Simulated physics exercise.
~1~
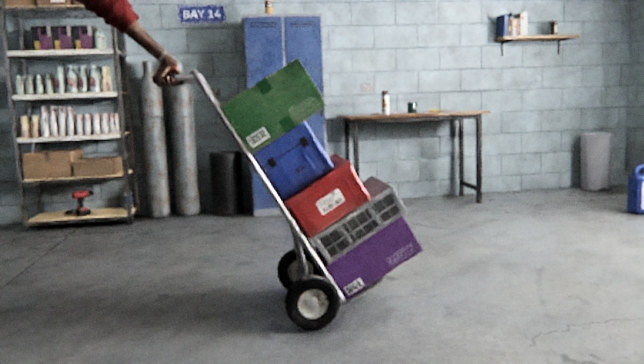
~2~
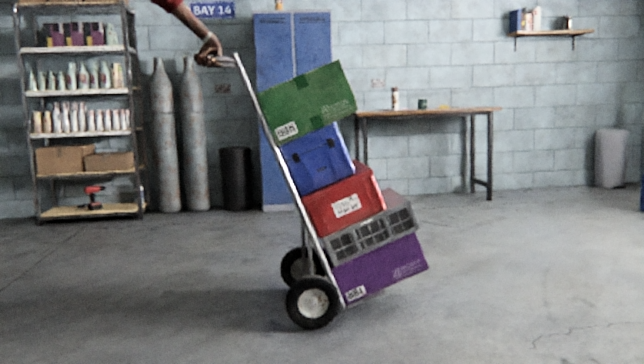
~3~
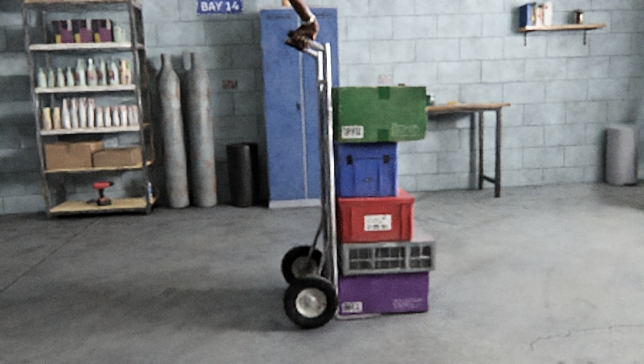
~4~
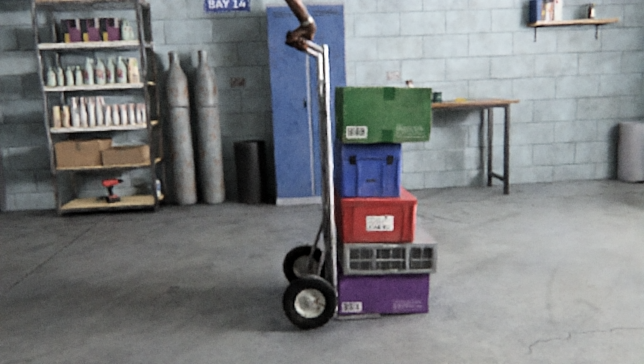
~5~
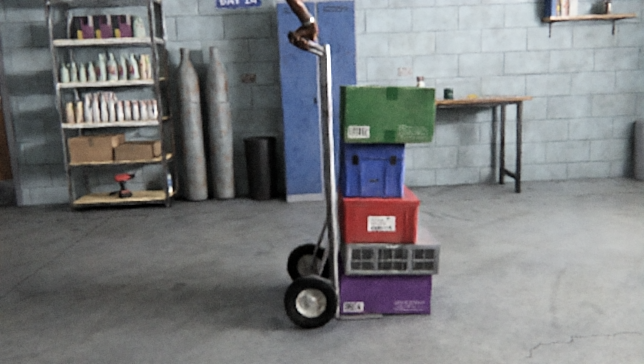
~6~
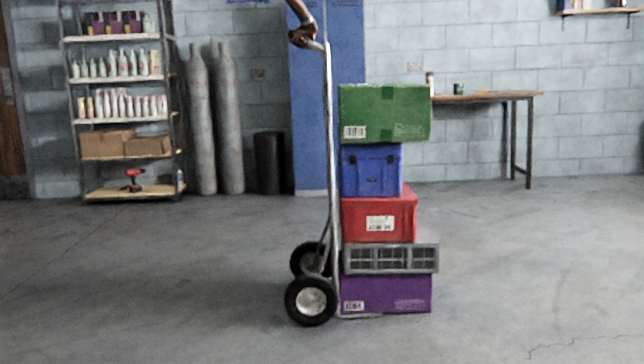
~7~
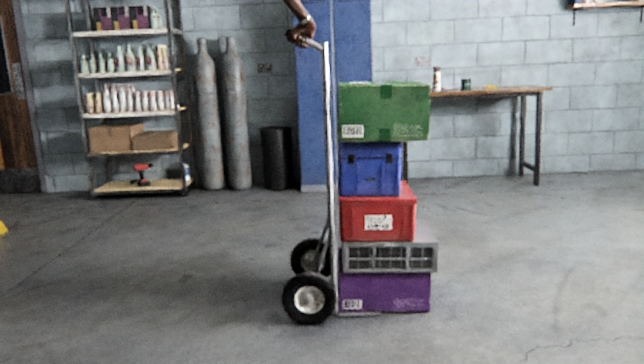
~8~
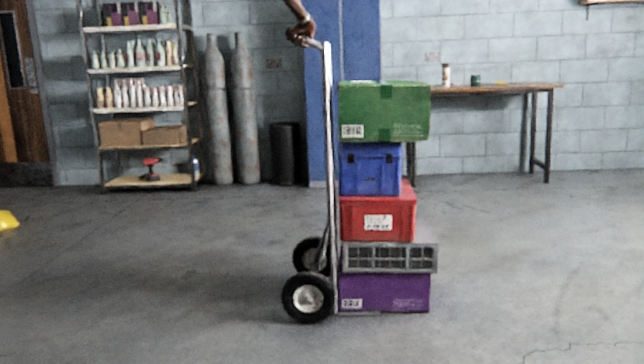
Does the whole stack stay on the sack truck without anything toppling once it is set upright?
Yes, every item stays stacked on the truck after it comes upright, and nothing topples or drops off.
